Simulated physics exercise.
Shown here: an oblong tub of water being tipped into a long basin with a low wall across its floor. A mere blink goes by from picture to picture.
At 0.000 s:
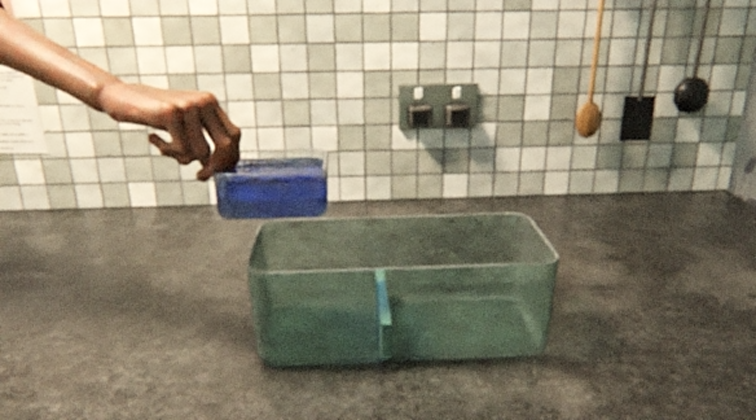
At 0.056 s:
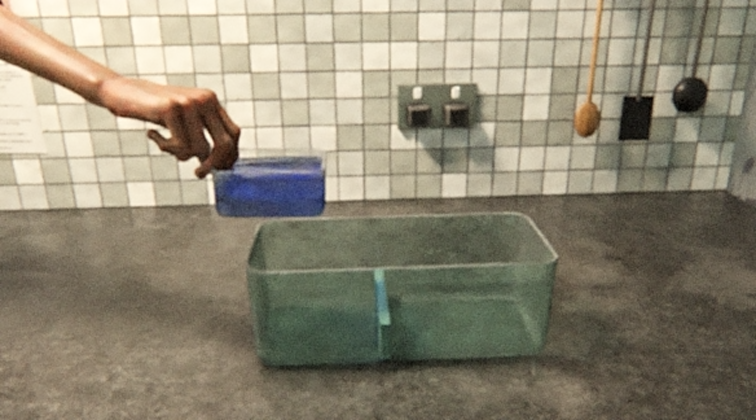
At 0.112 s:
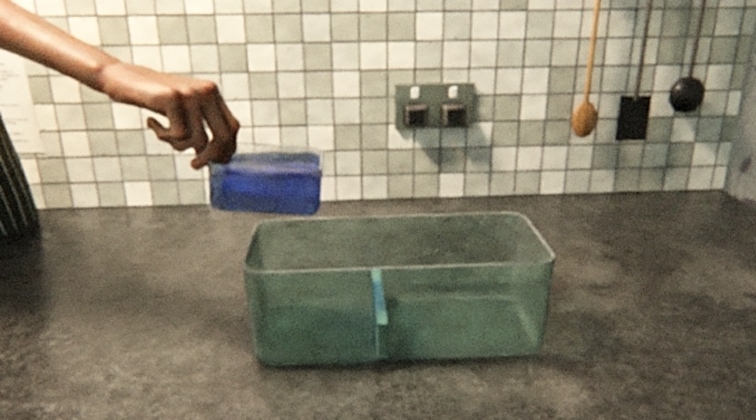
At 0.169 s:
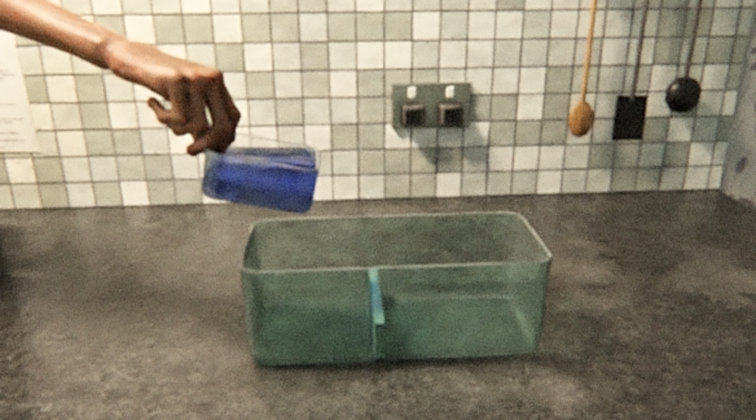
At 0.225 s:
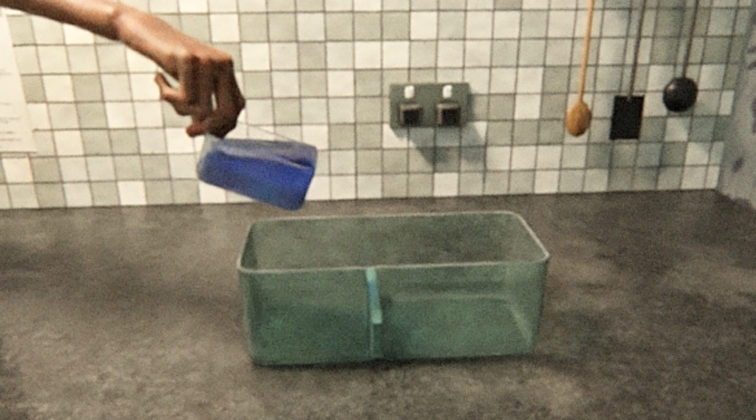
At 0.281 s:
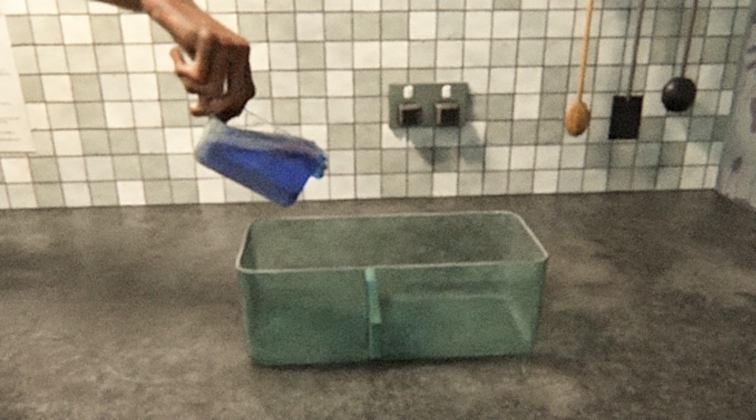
A hand reaching in from the left holds a small clear tub of blue liquid above a grey kitchen counter, seen from the front and slightly above. Below sits a long, translucent green basin with a low divider, before pale green and white tiles, a socket and hanging utensils. The hand tilts the tub rightward, steeper and steeper, and blue liquid starts over its lip as the view shifts slightly.
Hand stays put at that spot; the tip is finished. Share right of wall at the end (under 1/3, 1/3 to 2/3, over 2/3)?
I expect the share right of the wall to be beyond two thirds.
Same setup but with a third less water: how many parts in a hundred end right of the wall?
Estimated share: Close to 80 per cent.
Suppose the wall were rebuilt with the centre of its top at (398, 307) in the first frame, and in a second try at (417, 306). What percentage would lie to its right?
I'd expect near 75 percent the first time and near 55 percent the next.
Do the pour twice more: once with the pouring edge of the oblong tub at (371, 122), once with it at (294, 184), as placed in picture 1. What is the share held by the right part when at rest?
Result, first then second: About 90 % and about 50 %.
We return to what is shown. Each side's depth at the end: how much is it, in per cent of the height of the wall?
On the left it sits near 10, while on the right it sits near 30.
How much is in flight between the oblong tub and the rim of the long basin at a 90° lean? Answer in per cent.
Estimated: 50 per cent or thereabouts.
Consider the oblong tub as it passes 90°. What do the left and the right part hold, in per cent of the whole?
5 % left, 30 % right.
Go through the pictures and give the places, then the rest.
In the first picture, tilt 0°; pouring edge (326, 162); surface from (223, 169) to (325, 166); the long basin's rim runs from (254, 246) to (543, 237); the wall's top is at (383, 295).
In the second picture, tilt 1°; pouring edge (325, 161); surface from (221, 168) to (323, 165).
In the third picture, tilt 5°; pouring edge (322, 161); surface from (218, 163) to (321, 161).
In the fourth picture, tilt 12°; pouring edge (318, 161); surface from (212, 156) to (318, 156).
In the fifth picture, tilt 21°; pouring edge (316, 161); surface from (208, 147) to (313, 153); 3 per cent is over the edge.
In the sixth picture, tilt 31°; pouring edge (314, 161); surface from (205, 135) to (311, 152); 8 per cent is over the edge.
A moment on, the oblong tub is tipped on its side and 17 per cent is still to pour, 4 is left of the wall and 28 right of it.
Next, the oblong tub is tipped right over and 2 per cent is still to pour, 8 is left of the wall and 84 right of it.
Then the oblong tub is tipped right over and 0 per cent is still to pour, 14 is left of the wall and 85 right of it.
Later the oblong tub is tipped right over and 0 per cent is still to pour, 14 is left of the wall and 85 right of it.
In the end 14 per cent lies left of the wall, 85 right of it and 1 outside.
